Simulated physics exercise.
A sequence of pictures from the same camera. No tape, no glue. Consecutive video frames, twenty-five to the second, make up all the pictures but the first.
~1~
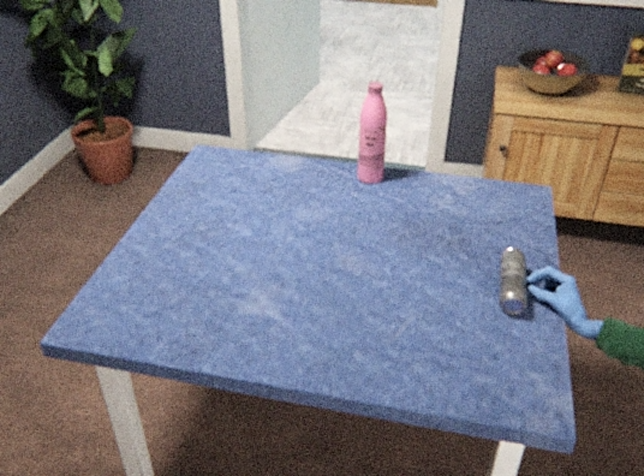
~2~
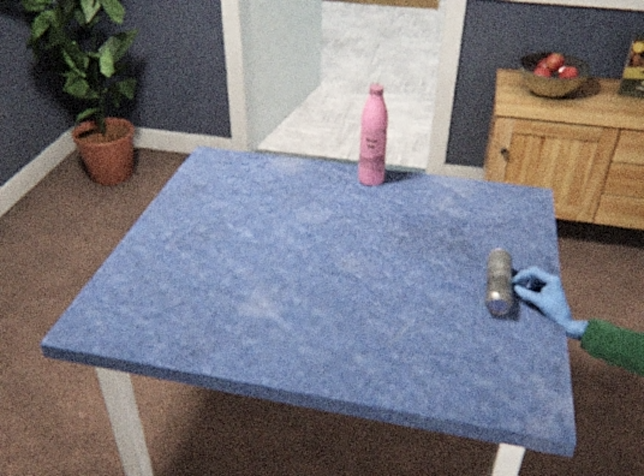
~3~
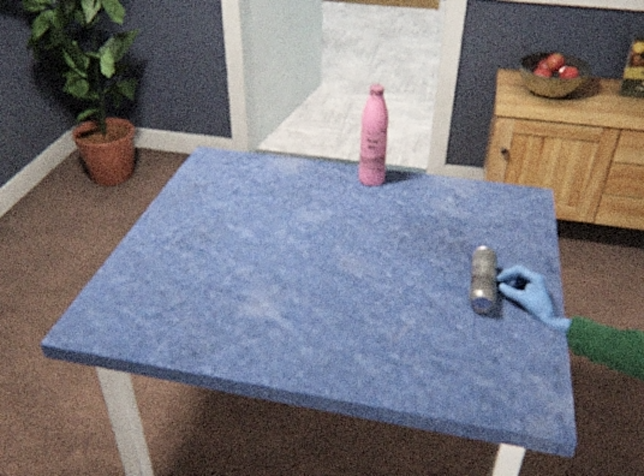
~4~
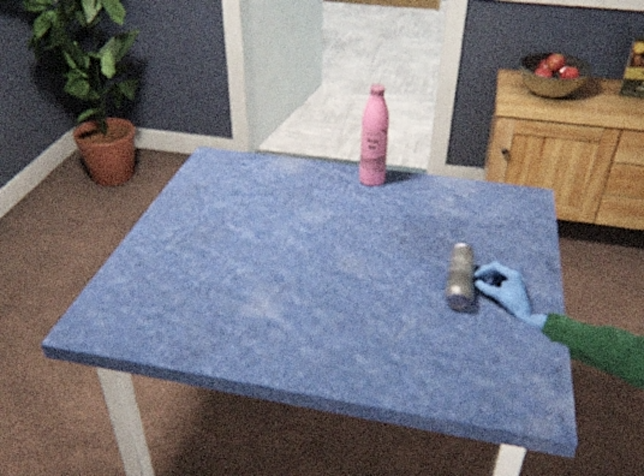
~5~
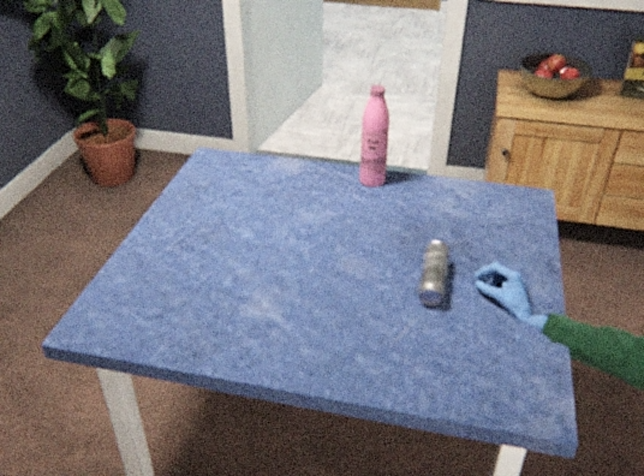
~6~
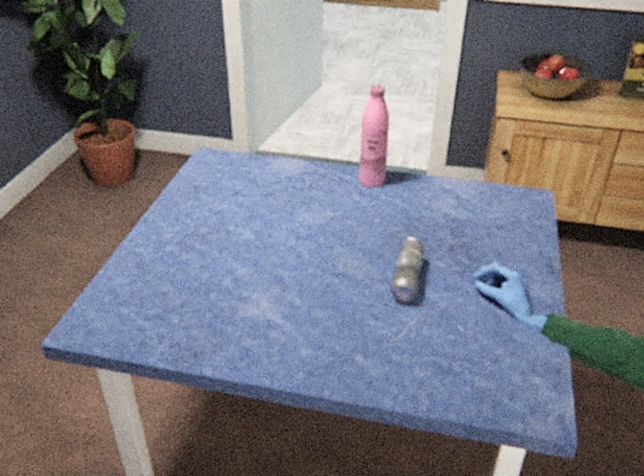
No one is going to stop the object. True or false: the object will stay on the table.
False.
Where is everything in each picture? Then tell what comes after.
The first frame shows under the hand; grey can (513, 281).
The second frame shows under the hand; grey can (499, 281).
The third frame shows under the hand; grey can (483, 279).
The fourth frame shows grey can (461, 276).
The fifth frame shows grey can (435, 272) moved about its own width.
The sixth frame shows grey can (408, 269) moved well along.
Then, 0.20 s later than the last frame, grey can moved well along near (291, 252).
Then, 0.50 s later than the last frame, grey can moved well along near (145, 230).
Then, 0.70 s later than the last frame, grey can now off the table.
Then, 1.00 s later than the last frame, things are still on the move.
When it is over, off the table, grey can.
